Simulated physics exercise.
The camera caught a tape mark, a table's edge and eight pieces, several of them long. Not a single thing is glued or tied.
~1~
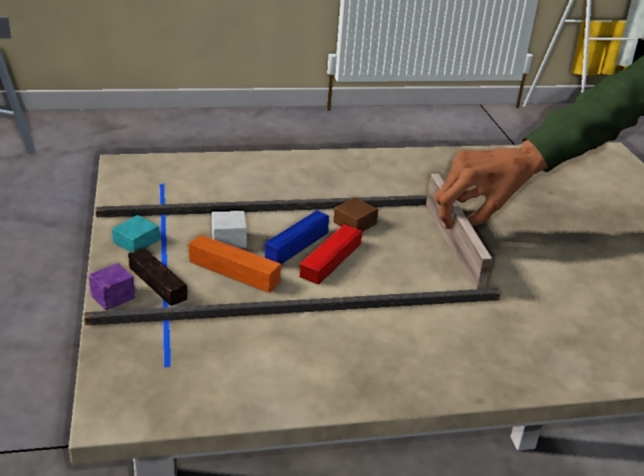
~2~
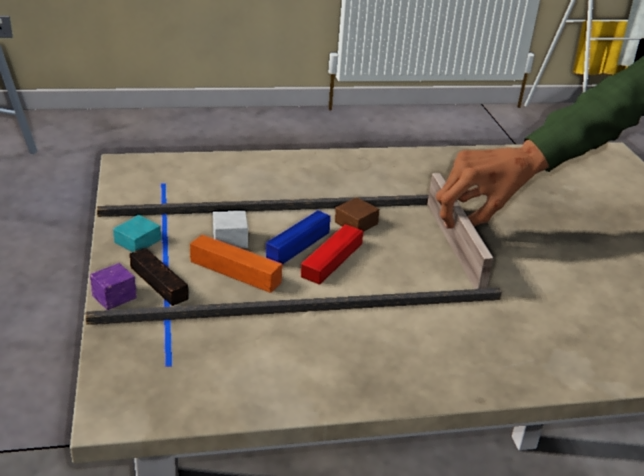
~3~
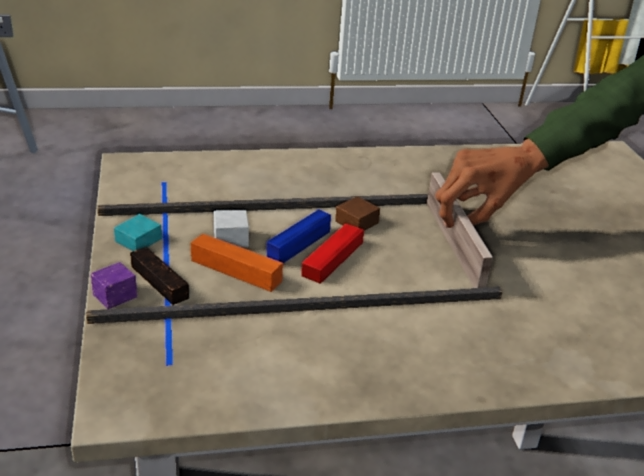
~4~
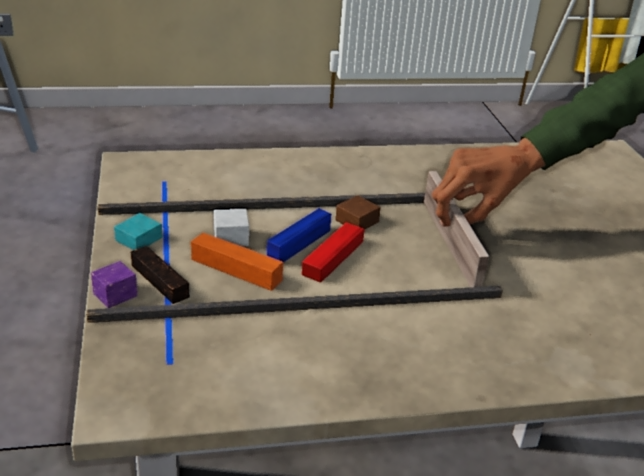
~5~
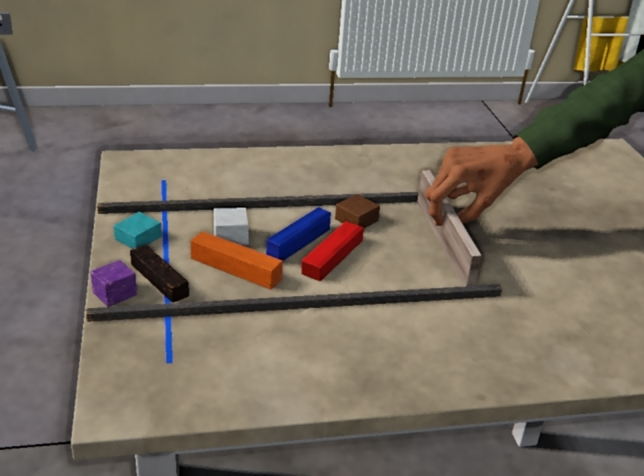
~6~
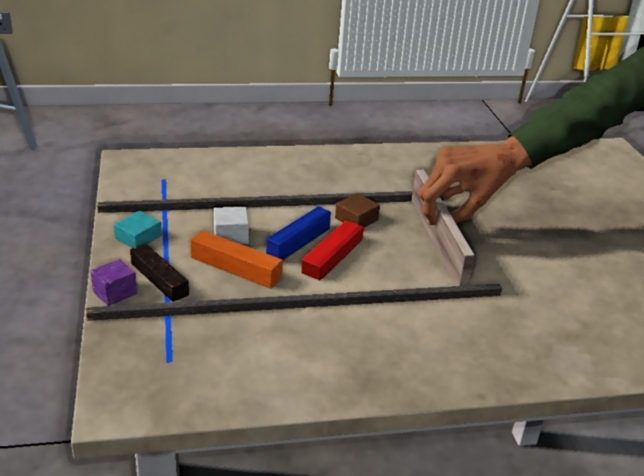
Hand edging an upright board slightly left between two dark rails on a table, the eight coloured blocks beyond it staying still.
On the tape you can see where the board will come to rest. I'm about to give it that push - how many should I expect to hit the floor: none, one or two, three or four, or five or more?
Expect one or two.
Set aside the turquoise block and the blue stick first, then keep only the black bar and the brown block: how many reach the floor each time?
1 for the first case, 1 for the second.
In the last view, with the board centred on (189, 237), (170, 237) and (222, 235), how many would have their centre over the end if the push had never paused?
Middles past end - pos 1: 1, pos 2: 2, pos 3: 0.
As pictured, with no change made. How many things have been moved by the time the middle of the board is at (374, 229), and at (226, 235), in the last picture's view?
Up to then 1, and up to the other point 7.
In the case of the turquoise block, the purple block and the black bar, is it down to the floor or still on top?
Once everything settles, the turquoise block drops away, the purple block drops away and the black bar is still on top.
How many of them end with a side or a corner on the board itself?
The number is 2.
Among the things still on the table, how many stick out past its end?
The count would be 3.
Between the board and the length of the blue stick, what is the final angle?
The angle is some 10°.
Early on, none off yet; purple block at rest near (114, 282); turquoise block at rest near (138, 230); black bar at rest near (159, 272).
A while later, none off yet; purple block at rest near (114, 282); turquoise block travelled about its own width near (97, 232); black bar travelled a little near (141, 278).
Finally, the number that fall off is one or two; lost, turquoise block and purple block.
